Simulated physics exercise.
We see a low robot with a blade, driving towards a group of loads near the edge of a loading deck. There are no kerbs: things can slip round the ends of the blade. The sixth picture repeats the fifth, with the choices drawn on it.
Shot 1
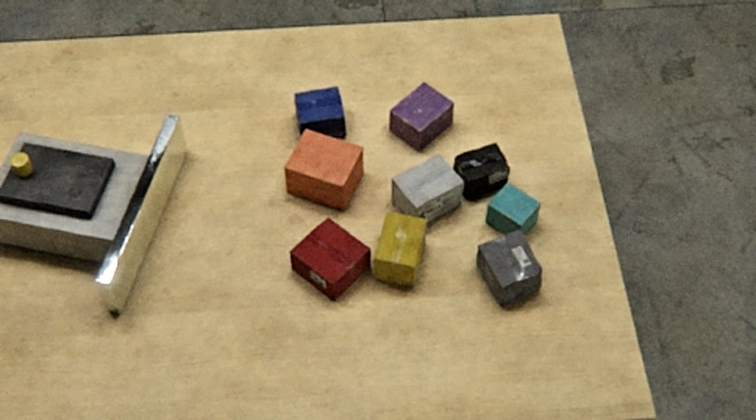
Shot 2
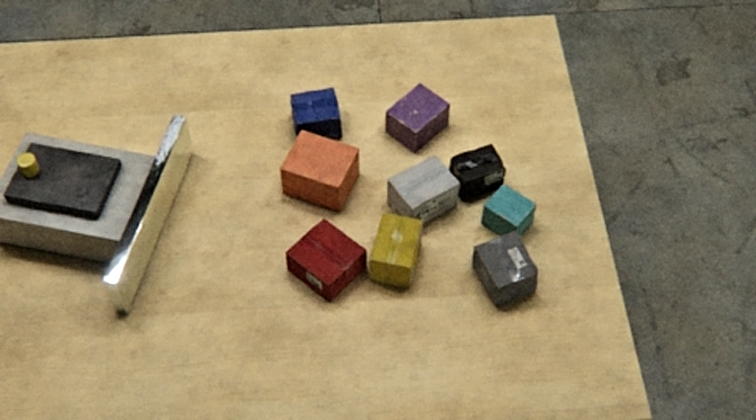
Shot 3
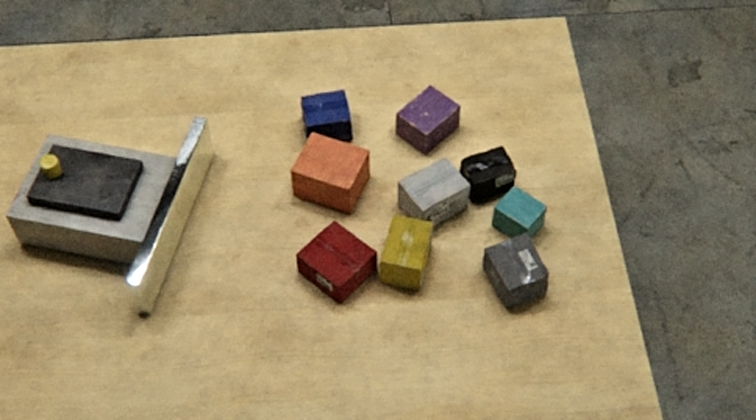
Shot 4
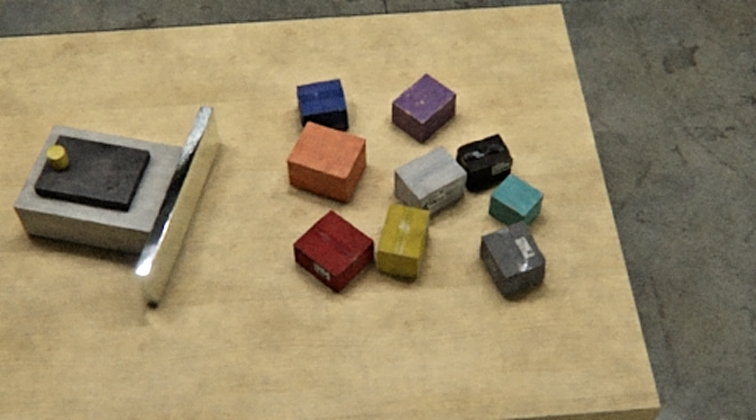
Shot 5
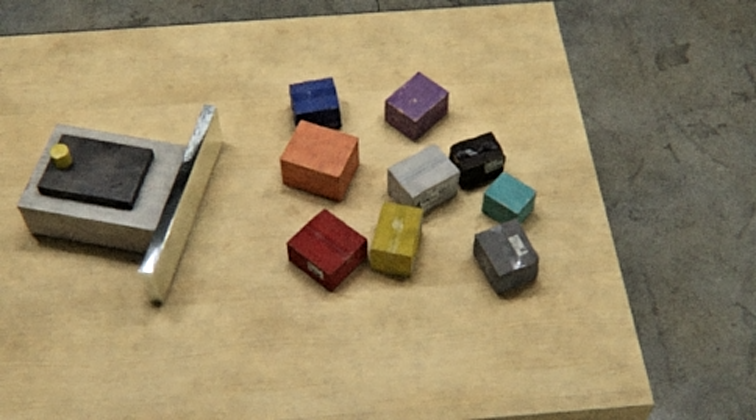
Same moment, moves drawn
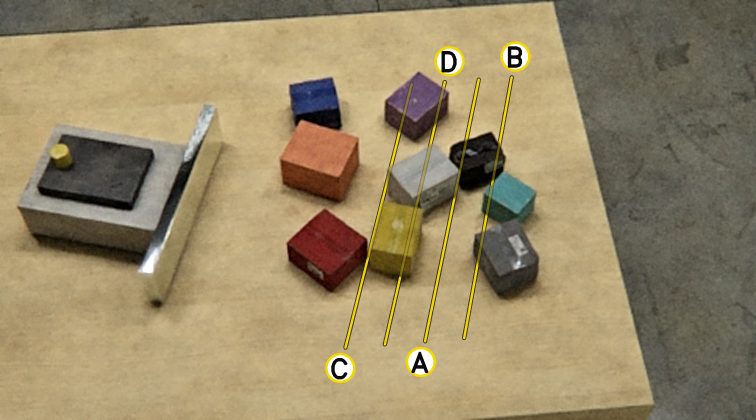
On a pale wooden deck with a grey floor beyond its edge, a low grey robot with an upright blade moves slowly a short way rightward towards nine coloured boxes, which stay in place on the surface.
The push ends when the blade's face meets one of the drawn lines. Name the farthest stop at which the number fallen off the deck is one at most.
No farther than B.
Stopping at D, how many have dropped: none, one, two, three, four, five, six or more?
By then, none.
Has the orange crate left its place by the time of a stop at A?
By then, yes.
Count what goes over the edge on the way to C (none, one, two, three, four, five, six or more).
The count is none.
On the marked copy, A at (454, 199); B at (490, 197); C at (382, 205); D at (418, 202).
Taking B. A third of the way, robot (216, 163); blue box (318, 103); orange crate (346, 160).
Two thirds of the way, robot (328, 155); turquoise crate (533, 212); black parcel (507, 156).
When it is over, robot (411, 149); black parcel (578, 155); grey parcel (601, 279); none fallen.
As for the rest, A is within the limit but short; C is within the limit but short; D is within the limit but short.
